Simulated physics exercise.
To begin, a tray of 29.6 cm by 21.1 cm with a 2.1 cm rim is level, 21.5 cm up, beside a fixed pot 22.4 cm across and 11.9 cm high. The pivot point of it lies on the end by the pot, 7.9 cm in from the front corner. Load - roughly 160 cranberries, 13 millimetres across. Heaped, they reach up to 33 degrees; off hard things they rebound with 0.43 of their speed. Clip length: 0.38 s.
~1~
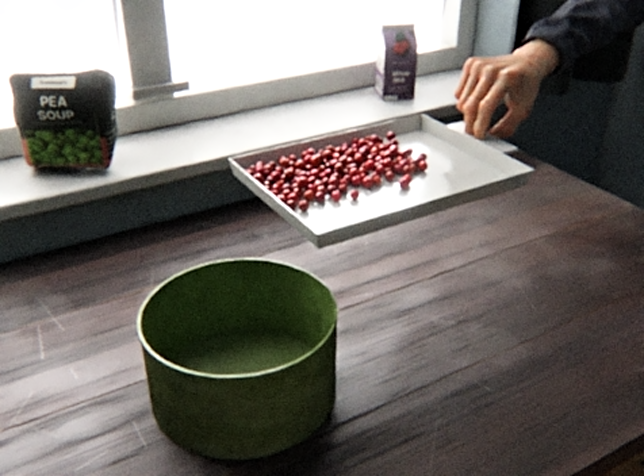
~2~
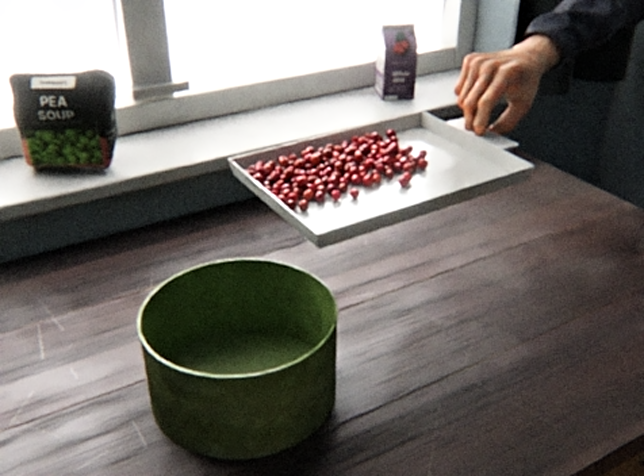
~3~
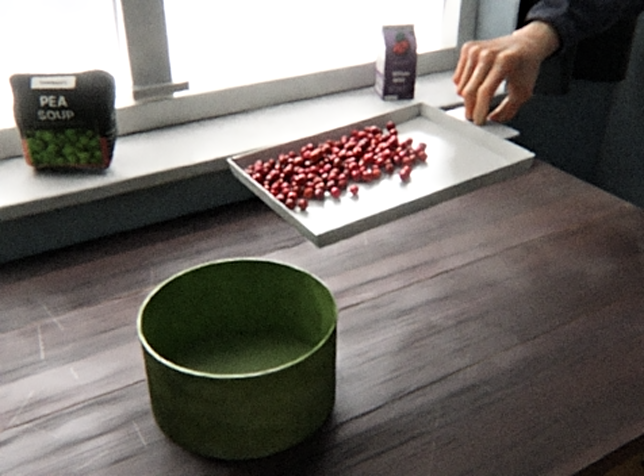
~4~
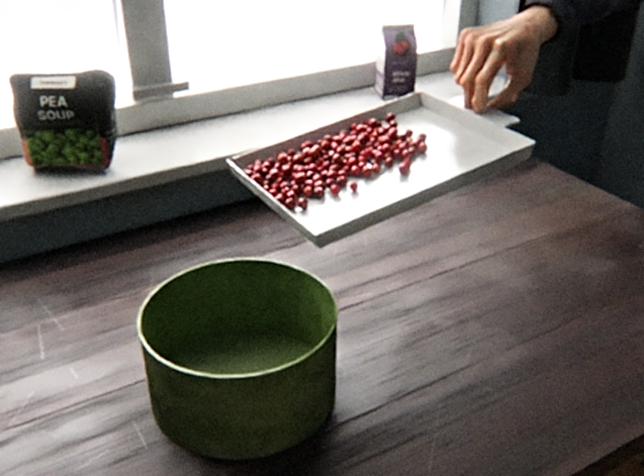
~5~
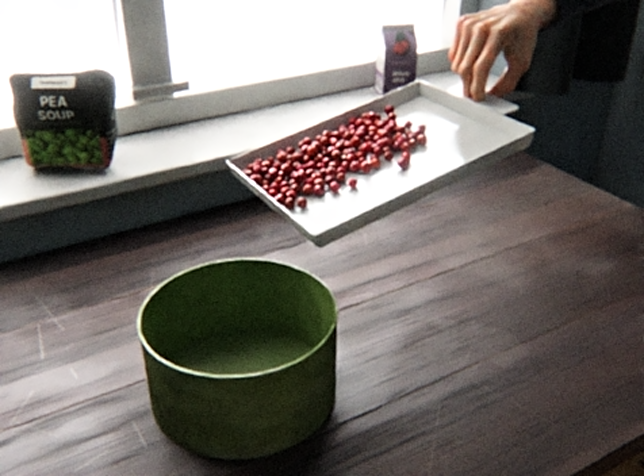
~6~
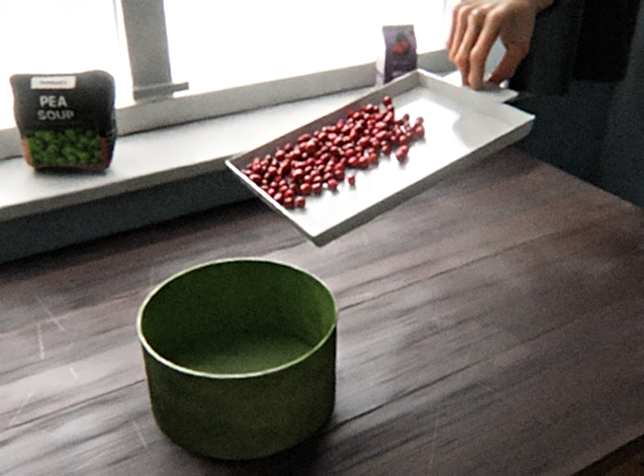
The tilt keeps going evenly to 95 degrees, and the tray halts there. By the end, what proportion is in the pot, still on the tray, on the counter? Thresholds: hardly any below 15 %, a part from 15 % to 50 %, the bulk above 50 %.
My prediction: Pot: That should get more than half. Tray: That should get only a little. Counter: That should get a moderate amount.
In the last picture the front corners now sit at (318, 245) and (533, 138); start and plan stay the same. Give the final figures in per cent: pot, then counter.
Split: Pot = 85, counter = 15.
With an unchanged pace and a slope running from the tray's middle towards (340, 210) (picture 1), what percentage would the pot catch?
Roughly 95 percent of them.
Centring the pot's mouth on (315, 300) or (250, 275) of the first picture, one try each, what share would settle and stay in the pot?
First try around 40 %, second around 95 %.
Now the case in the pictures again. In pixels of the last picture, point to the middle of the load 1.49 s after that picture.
Look about (262, 157) in the last view.
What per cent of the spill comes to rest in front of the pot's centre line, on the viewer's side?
Roughly 0 per cent.
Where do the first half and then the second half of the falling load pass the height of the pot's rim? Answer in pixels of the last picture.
Earlier half at about (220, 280), later half at about (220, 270) in pixels.
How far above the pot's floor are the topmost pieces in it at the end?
I'd put it at close to 2.5 centimetres.
Then, 0.89 s after the last picture, tilt 51 degrees; the tray holds 100 %, the pot 0 %.
Then, 1.49 s after the last picture, tilt 76 degrees; the tray holds 95 %, the pot 0 %.
Then, 2.14 s after the last picture, tilt 95 degrees; the tray holds 20 %, the pot 45 %.
In the end, pot 70 %, tray 0 %, counter 30 %.
